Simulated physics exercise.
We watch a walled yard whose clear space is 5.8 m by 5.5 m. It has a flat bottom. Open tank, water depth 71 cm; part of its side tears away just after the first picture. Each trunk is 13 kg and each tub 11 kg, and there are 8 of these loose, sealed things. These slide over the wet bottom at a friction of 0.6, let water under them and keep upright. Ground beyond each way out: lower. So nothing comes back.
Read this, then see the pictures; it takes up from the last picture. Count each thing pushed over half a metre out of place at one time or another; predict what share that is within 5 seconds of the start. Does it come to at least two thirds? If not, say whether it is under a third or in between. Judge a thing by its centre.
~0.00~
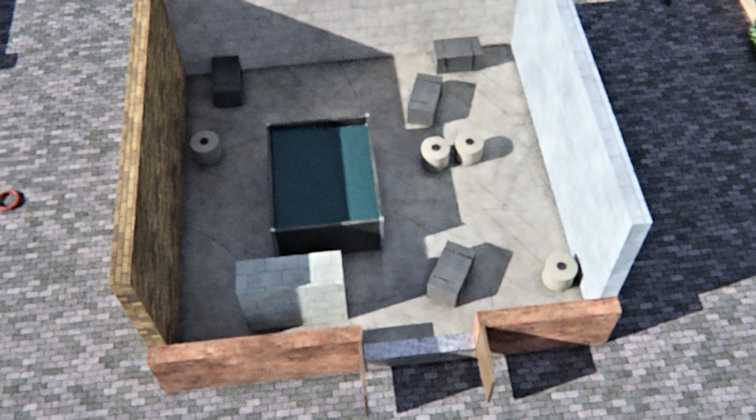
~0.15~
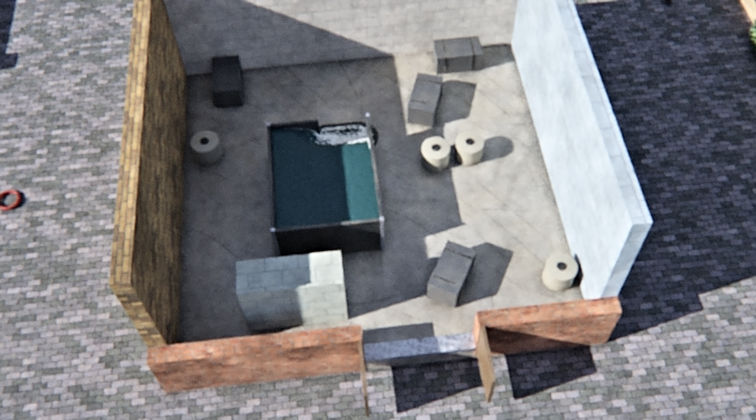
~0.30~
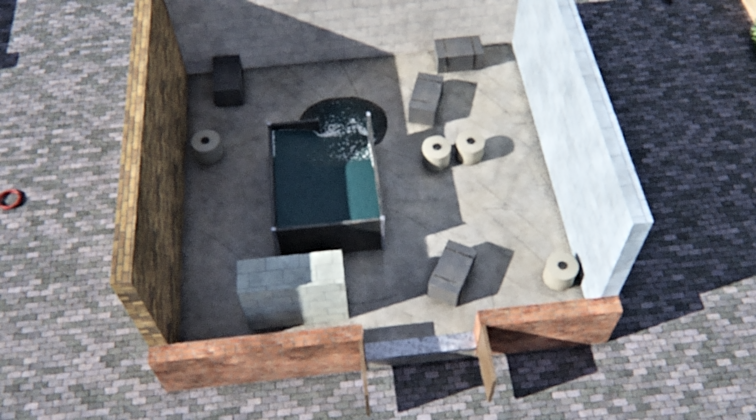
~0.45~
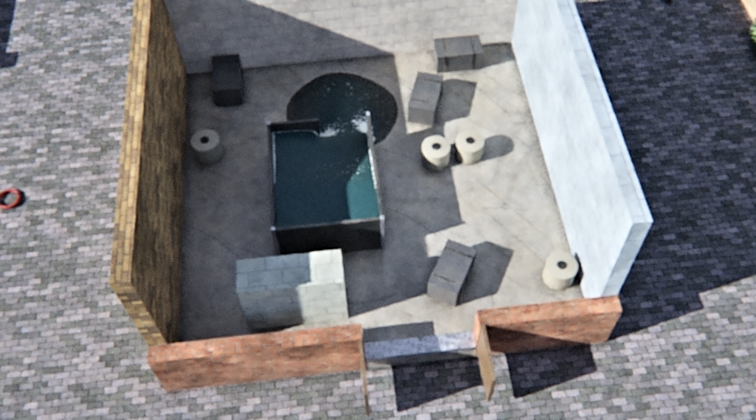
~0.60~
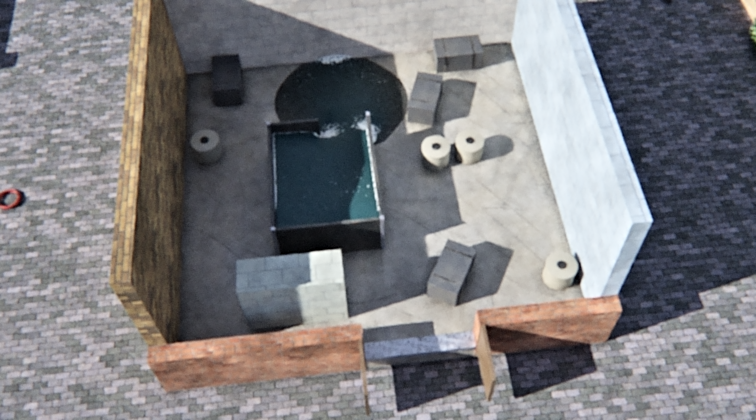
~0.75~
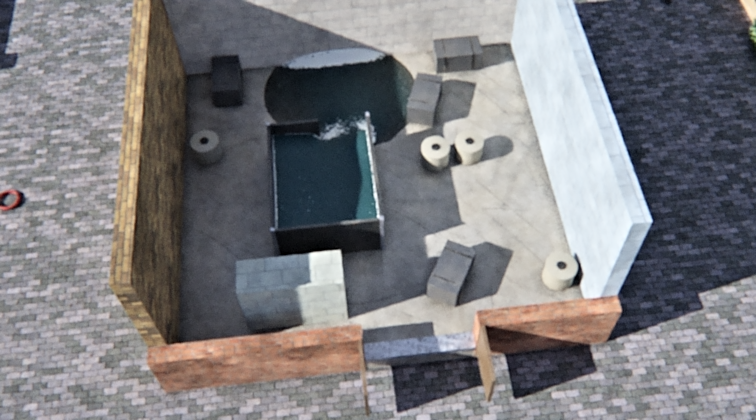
Middle third.
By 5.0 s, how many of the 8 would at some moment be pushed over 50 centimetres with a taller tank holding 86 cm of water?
Then the count would be 5.
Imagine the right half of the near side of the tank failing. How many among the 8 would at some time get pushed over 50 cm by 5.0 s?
Result: 2 of them.
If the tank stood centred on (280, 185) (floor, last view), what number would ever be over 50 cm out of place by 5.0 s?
Result: 4 of them.
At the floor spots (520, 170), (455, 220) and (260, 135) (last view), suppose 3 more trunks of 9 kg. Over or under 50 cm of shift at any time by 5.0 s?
Above, below, below.
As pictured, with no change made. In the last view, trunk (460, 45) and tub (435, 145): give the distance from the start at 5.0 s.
Respectively, 400 centimetres and 0 centimetres.
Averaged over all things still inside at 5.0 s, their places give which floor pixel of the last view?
It works out to somewhere near (413, 212) on the floor.
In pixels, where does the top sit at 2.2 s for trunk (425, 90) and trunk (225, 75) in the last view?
(451, 94) and (204, 97), roughly.
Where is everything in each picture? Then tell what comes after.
In the first picture, a trunk at (458, 47) rests on the ground; a tub at (436, 148) rests on the ground; 2.8 m2 under water; 0 of 8 have shifted.
In the second picture, a trunk at (458, 47), on the bottom; a tub at (436, 148) rests on the ground; 3.3 m2 under water; 0 of 8 have shifted.
In the third picture, a trunk at (459, 46), on the bottom; a tub at (437, 147), on the bottom; 4.1 m2 under water; 0 of 8 have shifted.
In the fourth picture, a trunk at (458, 46) rests on the ground; a tub at (436, 147), on the bottom; water covers 5.1 m2; 0 of 8 have shifted.
In the fifth picture, a trunk at (458, 46), on the bottom; a tub at (436, 147) rests on the ground; 6.2 m2 under water; 0 of 8 have shifted.
In the sixth picture, a trunk at (458, 46) rests on the ground; a tub at (436, 147), on the bottom; 7.0 m2 under water; 0 of 8 have shifted.
After 1.1 s 0 of 8 are over 50 cm from their spots; 0 afloat.
After 2.2 s 2 of 8 are over 50 cm from their spots; 0 afloat.
After 3.5 s 4 of 8 are over 50 cm from their spots; 1 afloat.
After 5.0 s 5 of 8 are over 50 cm from their spots, and 5 have been at some point; 3 afloat.
